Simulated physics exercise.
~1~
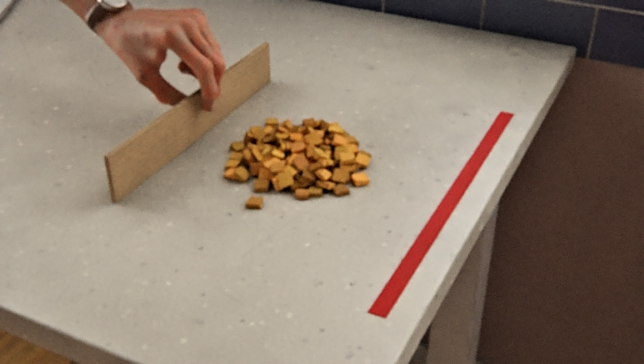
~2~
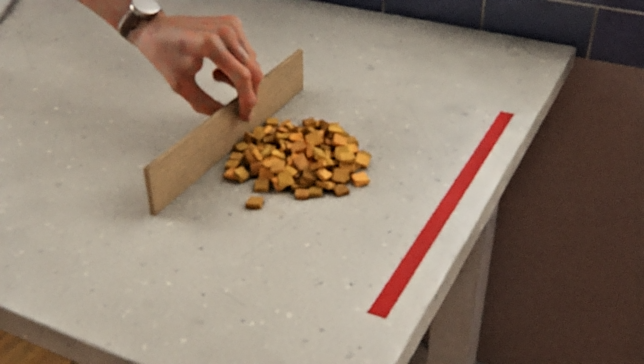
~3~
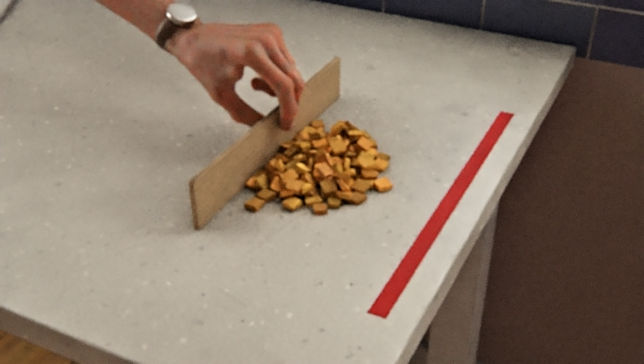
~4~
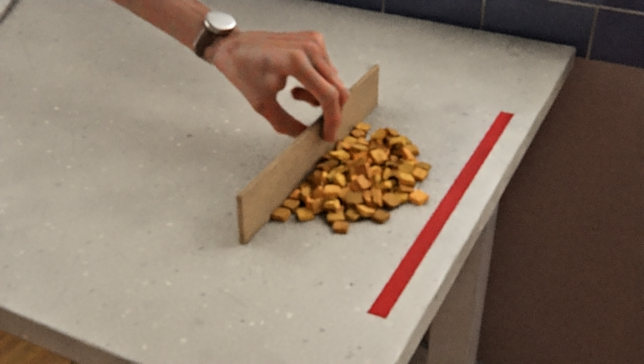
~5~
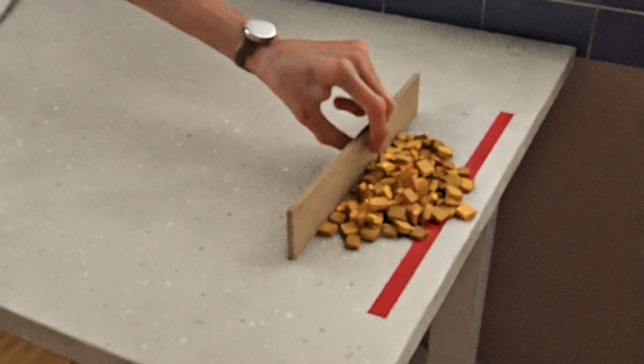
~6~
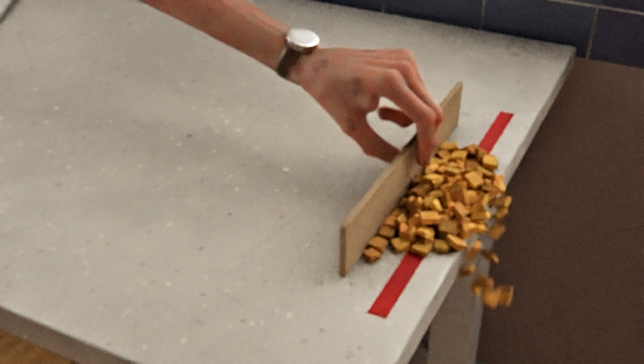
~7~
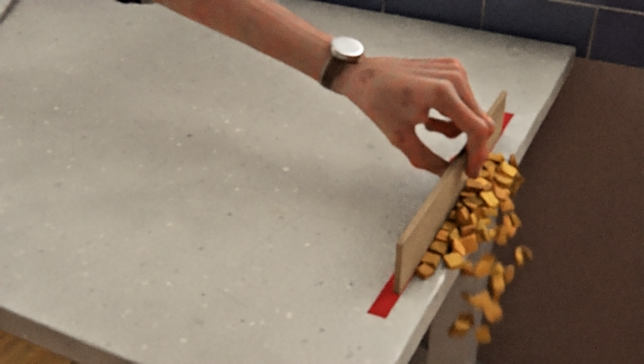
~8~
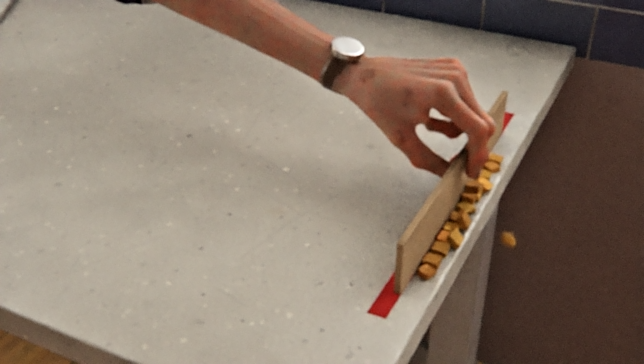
In the video, a hand slides an upright piece of card rightward across a grey table, pushing a heap of small brown chunks over a red tape line. Most pieces tumble off the edge, and the card stops at the tape with a few pieces left beside it.
